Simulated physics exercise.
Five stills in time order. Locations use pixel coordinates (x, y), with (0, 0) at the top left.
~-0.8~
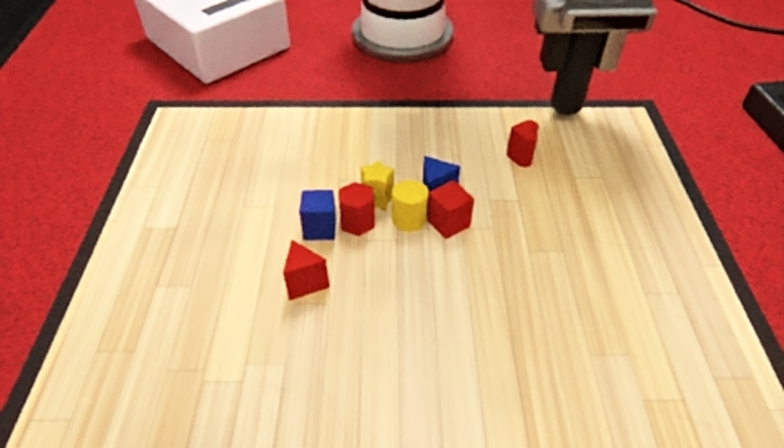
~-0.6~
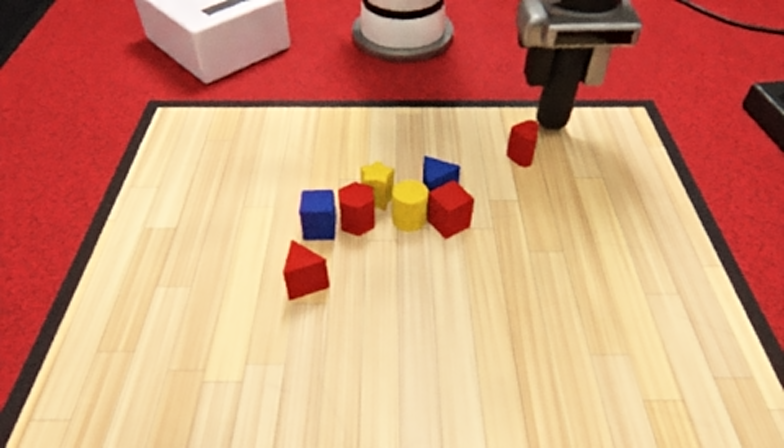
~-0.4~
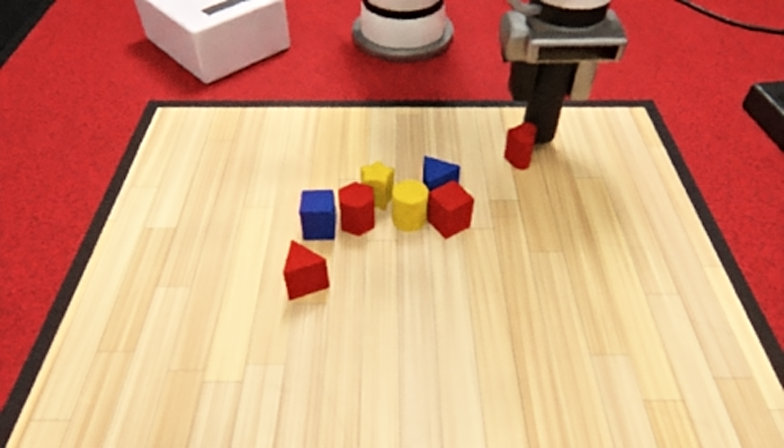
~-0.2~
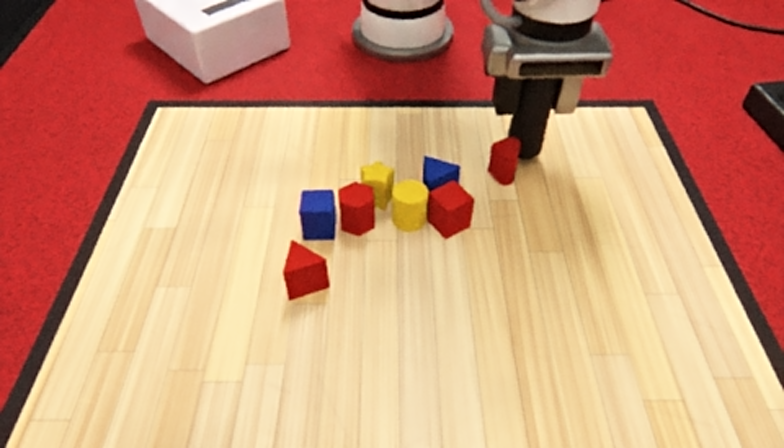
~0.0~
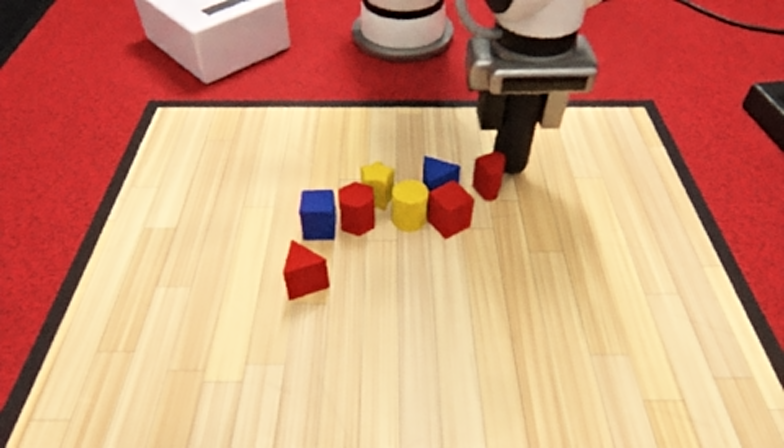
A robot arm's dark peg pushes a small red block leftward and nearer across the board.
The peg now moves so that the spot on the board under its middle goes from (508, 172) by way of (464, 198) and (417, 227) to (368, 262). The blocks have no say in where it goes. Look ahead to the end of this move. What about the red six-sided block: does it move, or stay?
Once the path is done, it is somewhere new.
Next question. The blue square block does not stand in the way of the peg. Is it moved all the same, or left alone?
Gets moved.
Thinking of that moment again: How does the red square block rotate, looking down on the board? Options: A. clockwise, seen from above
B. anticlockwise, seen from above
I choose B.
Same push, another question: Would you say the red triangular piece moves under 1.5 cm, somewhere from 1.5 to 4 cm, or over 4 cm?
Below 1.5 cm.
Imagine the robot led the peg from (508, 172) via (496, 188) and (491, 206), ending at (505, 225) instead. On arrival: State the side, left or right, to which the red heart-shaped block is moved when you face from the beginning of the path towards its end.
It's pushed right.
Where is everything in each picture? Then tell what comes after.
The first picture shows peg's lower end (566, 106); red triangular piece (300, 256); blue square block (316, 200); red six-sided block (356, 194); yellow cylinder (410, 191); red square block (452, 195); red heart-shaped block (527, 128).
The second picture shows peg (552, 120); blocks still.
The third picture shows peg (538, 134); red heart-shaped block (525, 131).
The fourth picture shows peg (524, 149); red heart-shaped block (508, 146).
The fifth picture shows peg (509, 163); red triangular piece (300, 256); blue square block (316, 200); red six-sided block (356, 194); yellow cylinder (410, 191); red square block (452, 195); red heart-shaped block (492, 161).
What follows on the original path. One third of the way, peg (464, 189); yellow cylinder (404, 193); red square block (438, 211), turned 20° anticlockwise; red heart-shaped block (452, 192), turned 25° anticlockwise.
Two thirds of the way, peg (416, 220); blue square block (309, 199); red six-sided block (346, 194), turned 20° clockwise; yellow cylinder (379, 204); red square block (422, 251), turned 60° anticlockwise; red heart-shaped block (413, 227), turned 70° anticlockwise.
At the end, peg (367, 253); red triangular piece still; blue square block (295, 198), turned 10° anticlockwise; red six-sided block (331, 192), turned 65° clockwise; yellow cylinder (332, 219); red square block (422, 263), turned 105° anticlockwise; red heart-shaped block (384, 256), turned 140° anticlockwise.
